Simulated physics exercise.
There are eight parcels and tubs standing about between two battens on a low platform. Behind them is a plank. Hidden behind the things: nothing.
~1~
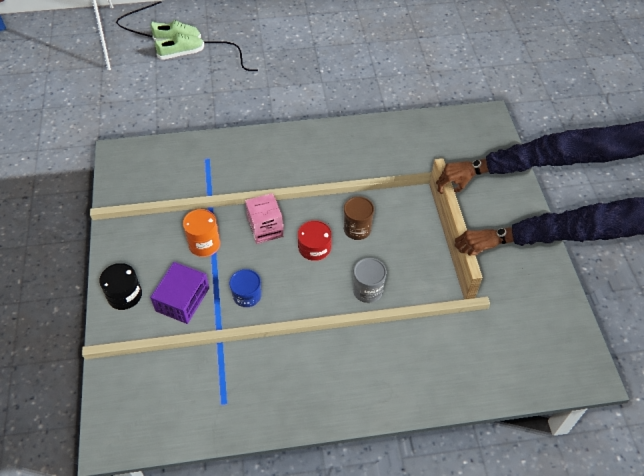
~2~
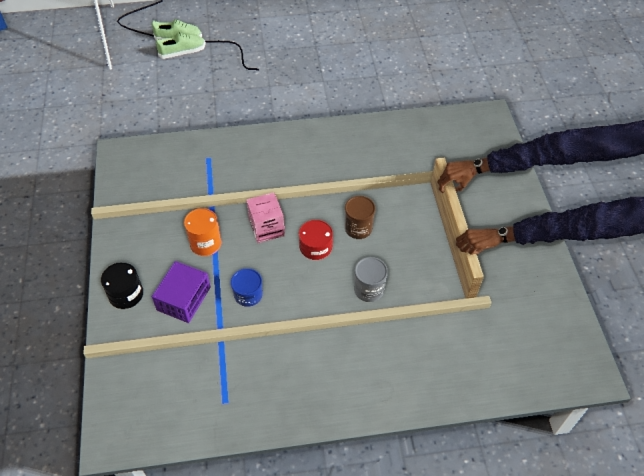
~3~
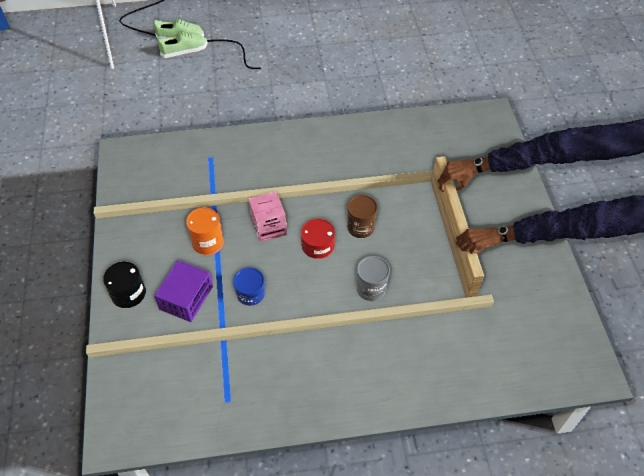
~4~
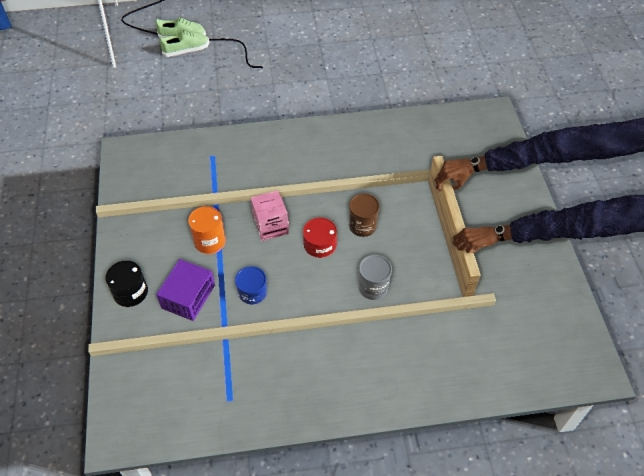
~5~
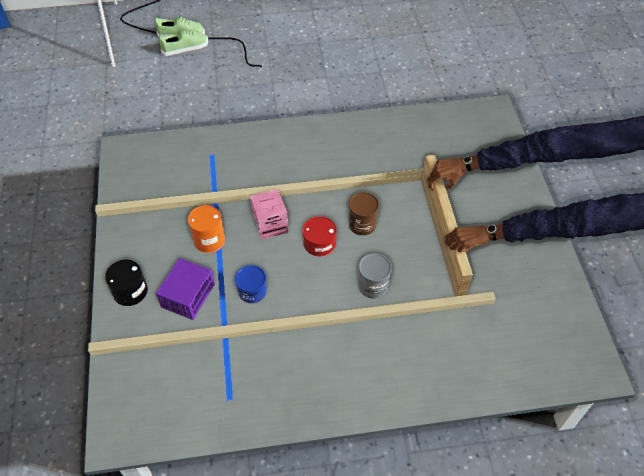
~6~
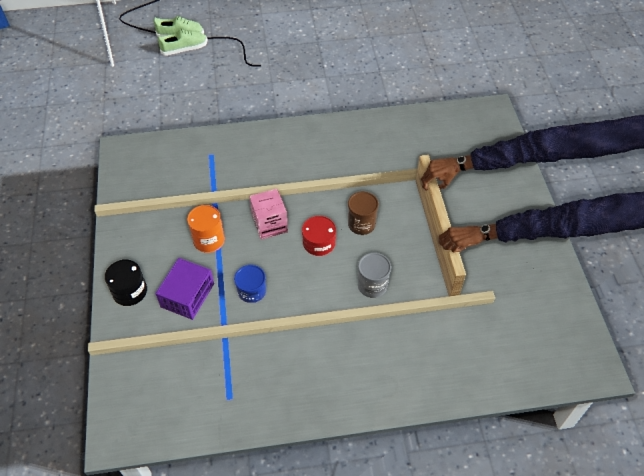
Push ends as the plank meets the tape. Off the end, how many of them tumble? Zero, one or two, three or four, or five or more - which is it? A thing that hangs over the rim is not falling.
I expect not even one to end up below.
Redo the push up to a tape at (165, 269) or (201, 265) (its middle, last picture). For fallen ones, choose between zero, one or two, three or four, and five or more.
One after another: Just one or two; no fall at all.
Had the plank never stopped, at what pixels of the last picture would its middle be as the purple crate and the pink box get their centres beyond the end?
The middle is at (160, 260) when it's the purple crate, and at (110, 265) when it's the pink box.
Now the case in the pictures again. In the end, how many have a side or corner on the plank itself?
It's 4.
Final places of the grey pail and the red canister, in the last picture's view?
In the last picture the grey pail sits at (204, 299) while the red canister sits at (201, 260).
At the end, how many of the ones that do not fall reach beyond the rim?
0 in all.
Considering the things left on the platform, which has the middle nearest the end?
It is the black canister.
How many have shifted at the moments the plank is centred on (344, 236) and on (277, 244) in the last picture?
The first number is 3, the next one 5.
Soon after, none off yet; black canister at rest near (126, 283); purple crate at rest near (186, 289); orange canister at rest near (206, 229).
Then, none off yet; black canister at rest near (126, 283); purple crate moving near (184, 288); orange canister moving near (204, 230).
At rest, the number that fall off is zero.
